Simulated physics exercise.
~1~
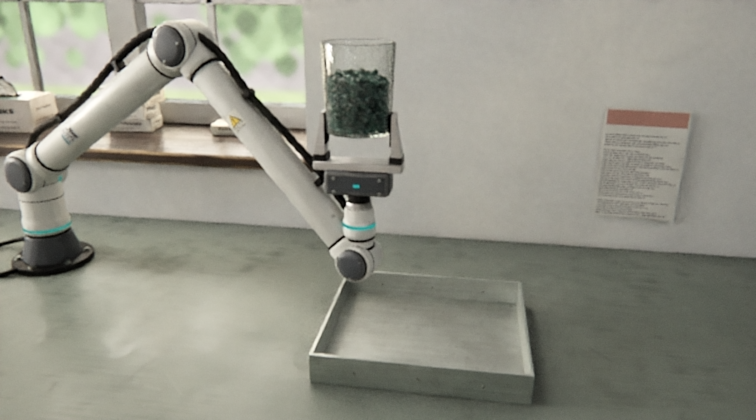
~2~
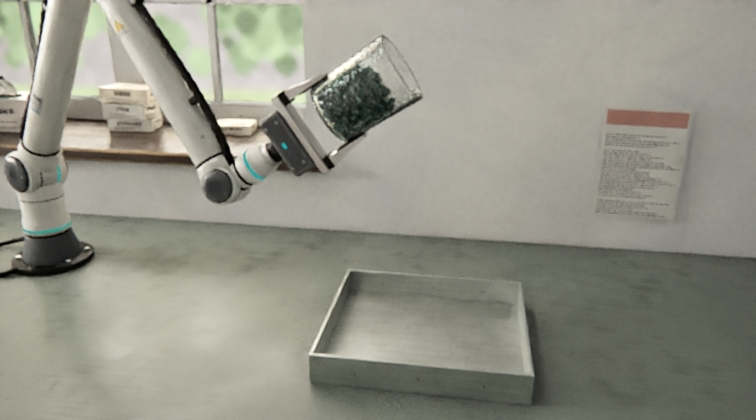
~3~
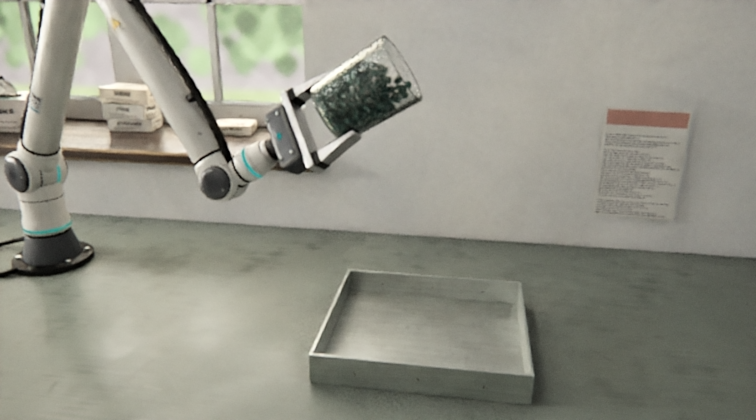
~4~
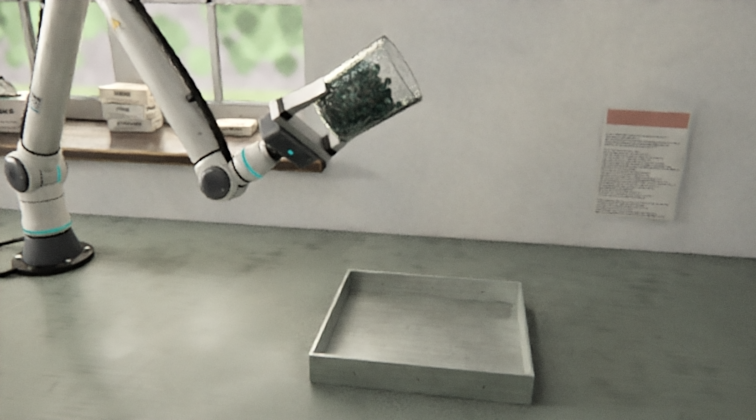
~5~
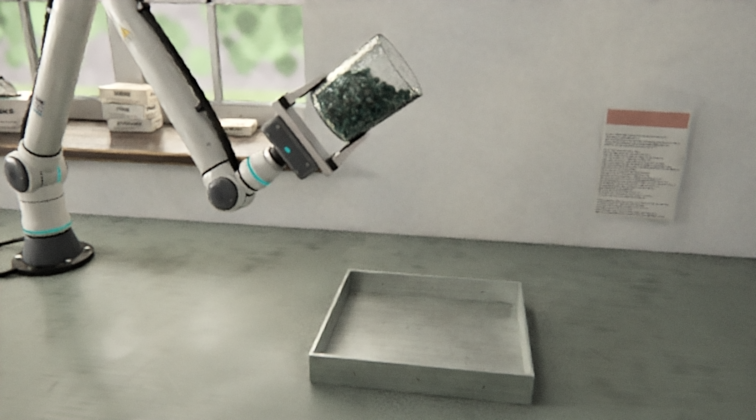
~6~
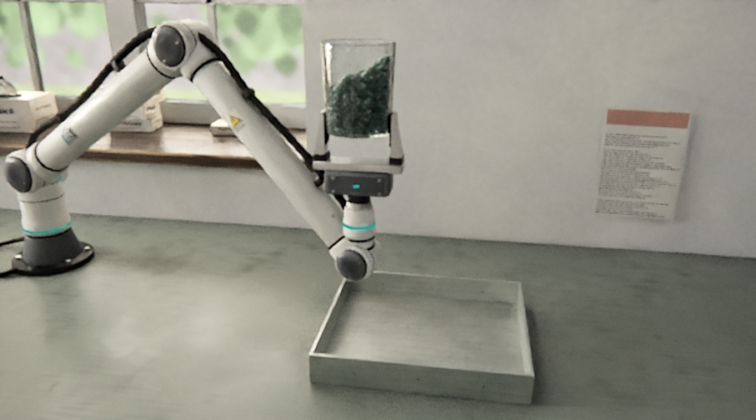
A white robot arm holds up a clear tumbler partly filled with dark green beads, above a grey-green tabletop seen from the front and slightly above. A shallow, empty grey tray sits below it, with boxes on a windowsill at the left and a printed notice on the pale wall at the right. The arm swings the tumbler left and tips it steeply, mouth towards the upper right. Still leaning, it turns about its own length, and the beads shift inside. Finally the arm returns it upright, the beads heaped unevenly inside and the tray still empty.
